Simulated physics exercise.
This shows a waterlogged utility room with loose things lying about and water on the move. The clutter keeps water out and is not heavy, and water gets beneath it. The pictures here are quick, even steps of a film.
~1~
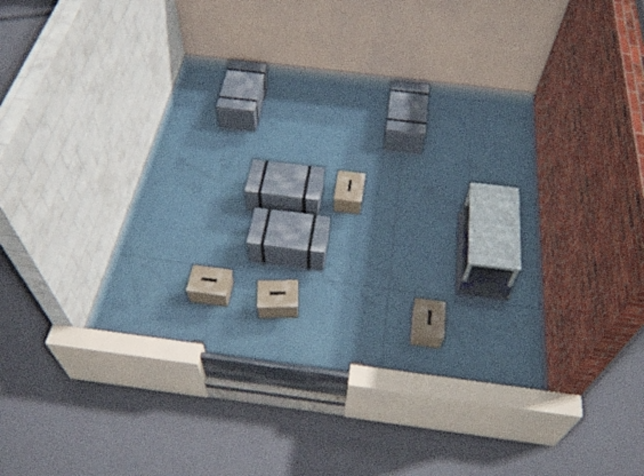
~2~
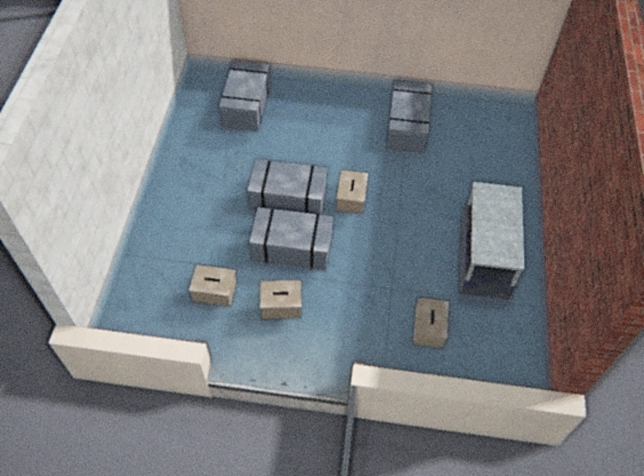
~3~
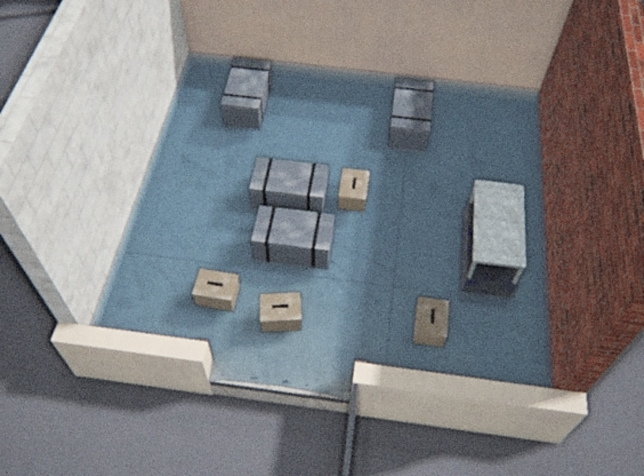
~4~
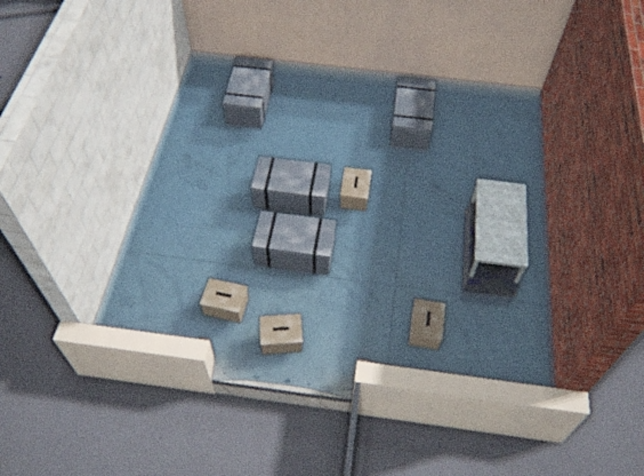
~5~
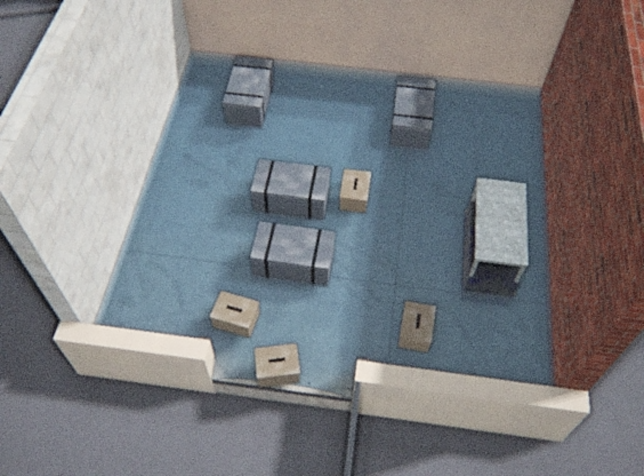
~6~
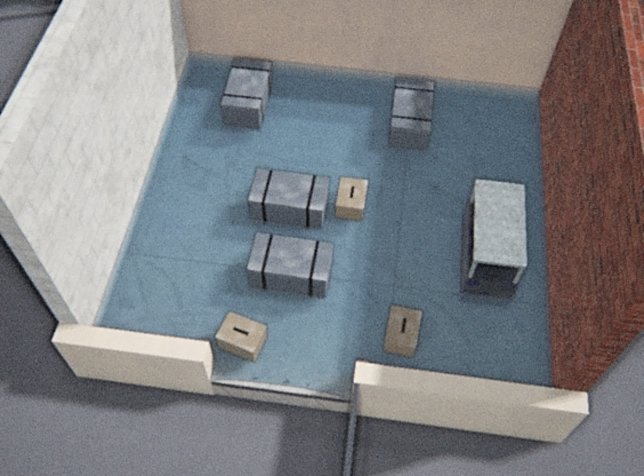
In a flooded utility room, tan boxes and strapped grey trunks sit still as the gate in the low front wall swings open. The front boxes then drift toward the gap, the nearest reaching it and leaving view, while the right-hand box slides forward and left and the middle trunks shift slightly forward.
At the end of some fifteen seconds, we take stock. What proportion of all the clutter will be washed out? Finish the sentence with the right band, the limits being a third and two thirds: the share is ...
The share is two thirds or more.
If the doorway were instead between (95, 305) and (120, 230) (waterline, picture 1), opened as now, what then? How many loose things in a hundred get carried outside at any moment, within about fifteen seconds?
Some 20 per cent.
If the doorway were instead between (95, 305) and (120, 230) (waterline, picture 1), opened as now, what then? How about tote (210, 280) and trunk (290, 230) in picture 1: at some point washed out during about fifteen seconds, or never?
So, for the first: Escapes the room, and for the second: Escapes the room.
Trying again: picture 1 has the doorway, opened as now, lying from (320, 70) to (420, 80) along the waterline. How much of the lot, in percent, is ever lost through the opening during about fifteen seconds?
Estimate: Near 50 %.
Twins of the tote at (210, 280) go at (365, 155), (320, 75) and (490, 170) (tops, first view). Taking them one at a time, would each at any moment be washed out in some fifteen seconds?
Exits, remains, remains.
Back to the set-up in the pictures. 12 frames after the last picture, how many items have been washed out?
The number comes to 4.
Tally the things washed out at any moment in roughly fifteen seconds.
The count is 6.
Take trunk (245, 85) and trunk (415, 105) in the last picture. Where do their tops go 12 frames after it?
Near (239, 111) and (391, 131).
A moment on, 2 of 8 are out; 6 afloat.
Next, 4 of 8 are out; 4 afloat.
Later, 6 of 8 are out; 2 afloat.
In the end, 6 of 8 are out; 2 afloat.
